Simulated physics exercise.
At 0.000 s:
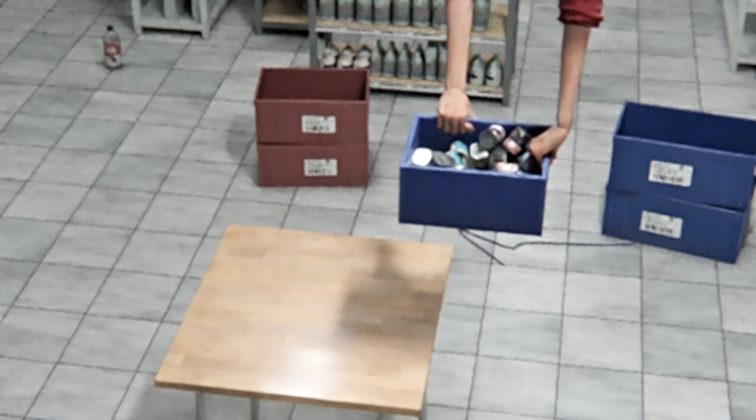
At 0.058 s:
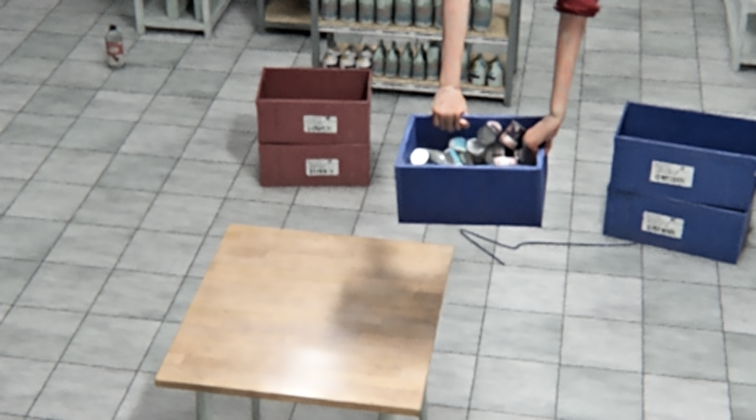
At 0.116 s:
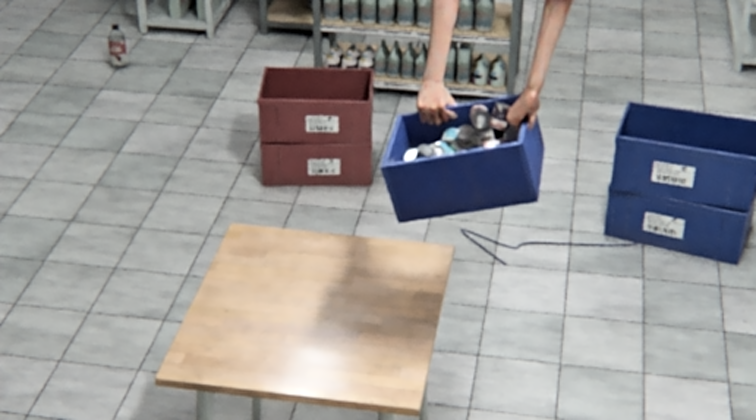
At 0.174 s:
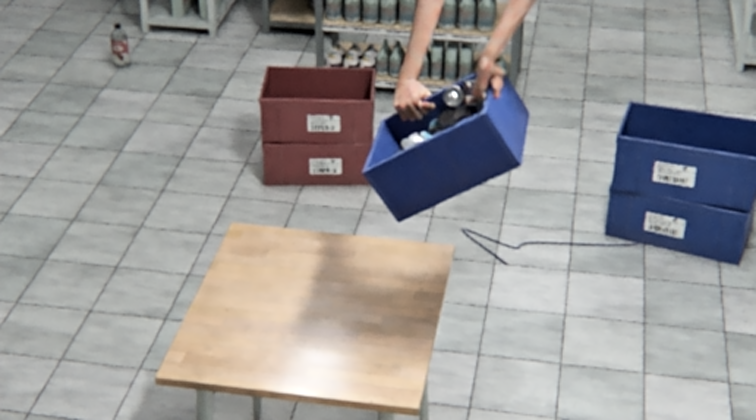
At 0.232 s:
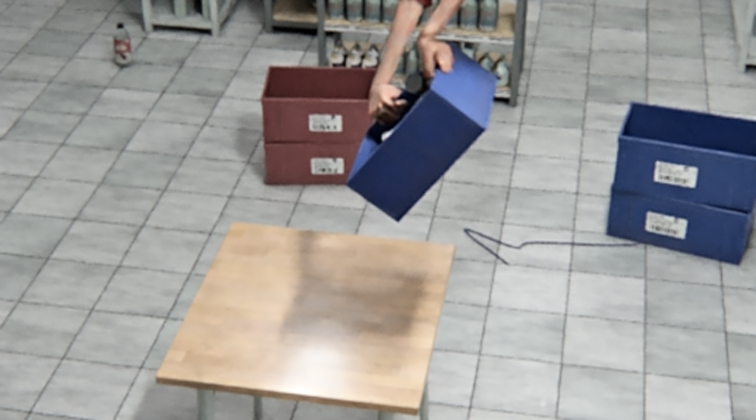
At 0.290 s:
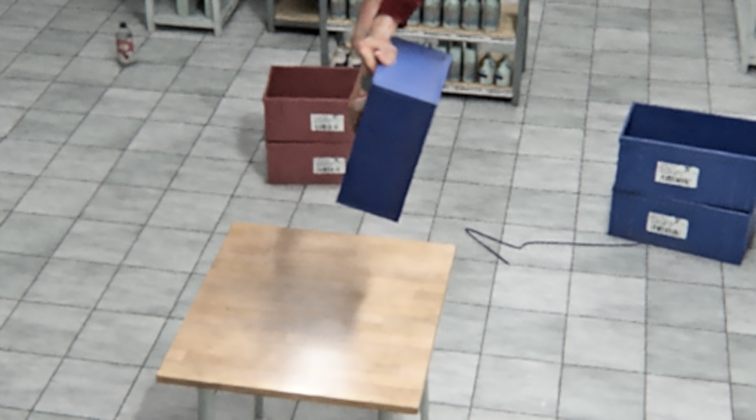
Blue box of small tins tilting steeply leftward in a person's hands, beyond a wooden table on a tiled floor.
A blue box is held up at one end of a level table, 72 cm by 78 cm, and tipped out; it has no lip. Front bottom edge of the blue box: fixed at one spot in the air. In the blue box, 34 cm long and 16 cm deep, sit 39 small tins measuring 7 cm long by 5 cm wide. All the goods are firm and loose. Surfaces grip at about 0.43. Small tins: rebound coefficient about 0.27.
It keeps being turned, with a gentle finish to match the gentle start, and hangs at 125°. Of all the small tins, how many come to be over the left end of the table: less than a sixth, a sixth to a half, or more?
Upwards of half of the small tins end over the left end of the table.
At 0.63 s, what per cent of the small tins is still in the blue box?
About 5 percent.
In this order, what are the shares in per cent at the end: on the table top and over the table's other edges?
I'd put it at about 30 percent, then about 5 percent.
After 0.63 s, tilt 125°; 1 still in the blue box, 26 on the table top, 1 over the left end of the table and 11 in the air.
After 1.05 s, tilt 125°; 16 on the table top and 23 over the left end of the table.
After 1.64 s, tilt 125°; 12 on the table top, 26 over the left end of the table and 1 over the table's other edges.
Final count (at 2.40 s), 11 on the table top, 27 over the left end of the table and 1 over the table's other edges. Asked share, 27 of 39, 69 per cent.
